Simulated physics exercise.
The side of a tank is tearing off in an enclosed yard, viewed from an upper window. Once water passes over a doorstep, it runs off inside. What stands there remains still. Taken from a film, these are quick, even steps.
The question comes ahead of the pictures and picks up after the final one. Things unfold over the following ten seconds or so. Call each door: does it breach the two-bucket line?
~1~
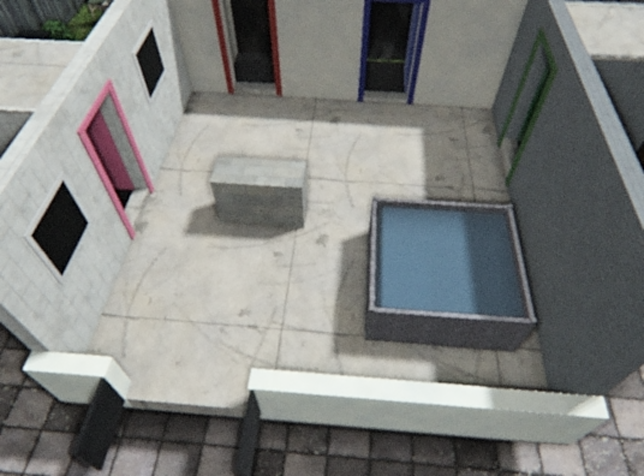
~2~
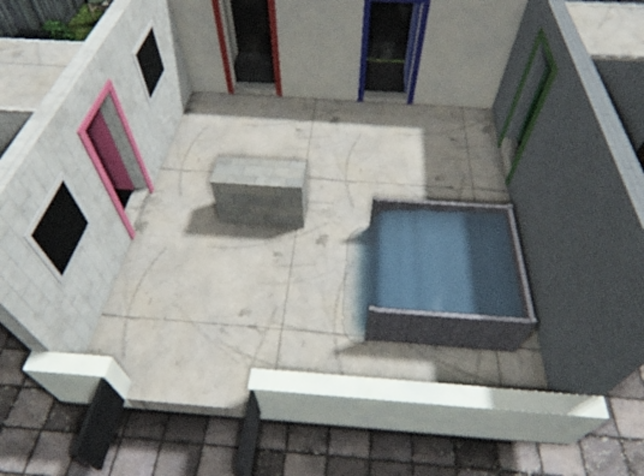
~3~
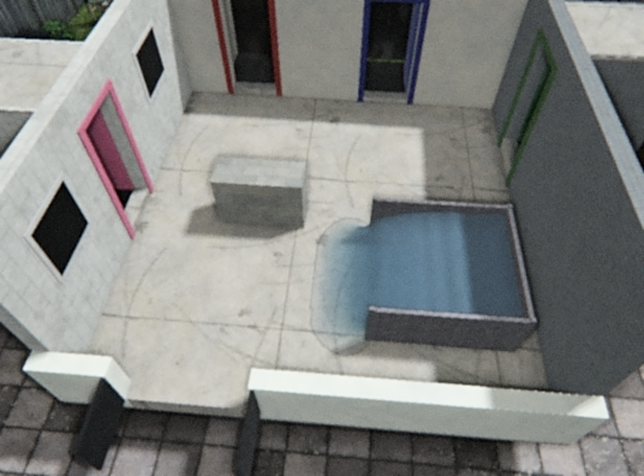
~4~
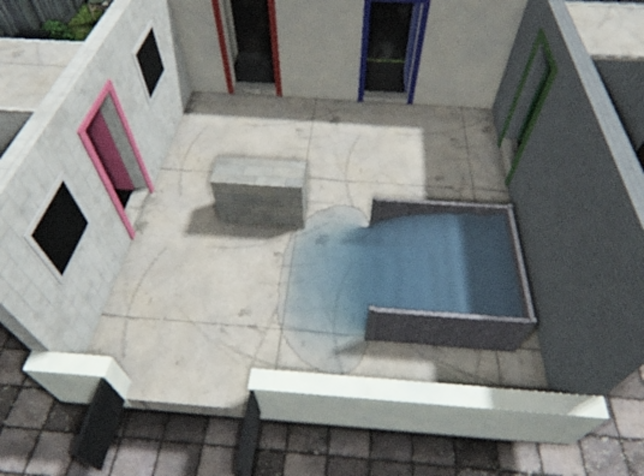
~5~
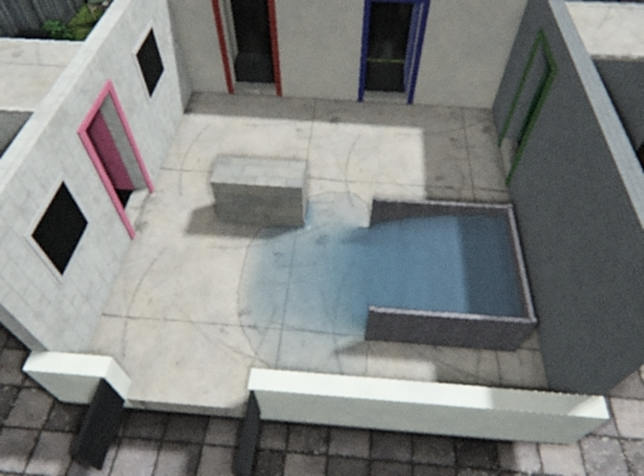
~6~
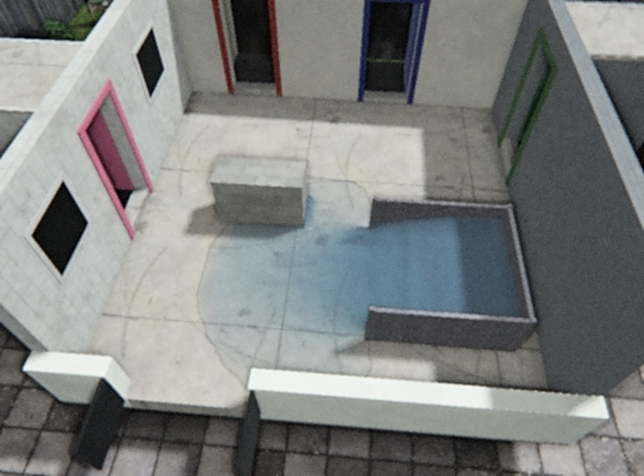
Calls: The red door does not breach it; the green door does not breach it; the pink door breaches it; the blue door does not breach it.
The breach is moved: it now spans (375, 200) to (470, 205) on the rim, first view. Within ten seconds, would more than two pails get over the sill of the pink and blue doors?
Against the threshold, pink misses it and blue beats it.
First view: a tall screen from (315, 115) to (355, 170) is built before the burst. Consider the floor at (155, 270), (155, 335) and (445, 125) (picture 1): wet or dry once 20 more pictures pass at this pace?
Taking the points in order, they are inundated, inundated and high and dry.
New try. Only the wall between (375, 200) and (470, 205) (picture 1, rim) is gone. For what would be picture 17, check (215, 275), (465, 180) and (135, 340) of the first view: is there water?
Taken in turn they're unwetted, swamped and unwetted.
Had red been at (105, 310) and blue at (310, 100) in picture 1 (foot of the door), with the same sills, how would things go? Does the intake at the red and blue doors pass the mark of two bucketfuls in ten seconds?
Note: Red door beats the limit, blue door does not reach the limit.
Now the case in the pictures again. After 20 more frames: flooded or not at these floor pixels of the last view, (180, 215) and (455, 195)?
First spot soaked, second spot spared.
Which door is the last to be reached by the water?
That would be the green-painted one.
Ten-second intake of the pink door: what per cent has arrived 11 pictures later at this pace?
Share at that point: Close to 50 in a hundred.
A moment on, water covers 40 % of the floor; the red door not reached, the green door not reached, the pink door under two buckets in, the blue door not reached.
Next, water covers 50 % of the floor; the red door not reached, the green door not reached, the pink door over two buckets in, the blue door not reached.
Then, water covers 65 % of the floor; the red door wet at the sill, nothing in, the green door not reached, the pink door far over two buckets in, the blue door wet at the sill, nothing in.
Later, water covers 75 % of the floor; the red door wet at the sill, nothing in, the green door wet at the sill, nothing in, the pink door far over two buckets in, the blue door wet at the sill, nothing in.
In the end, water covers 100 % of the floor; the red door wet at the sill, nothing in, the green door wet at the sill, nothing in, the pink door far over two buckets in, the blue door wet at the sill, nothing in.
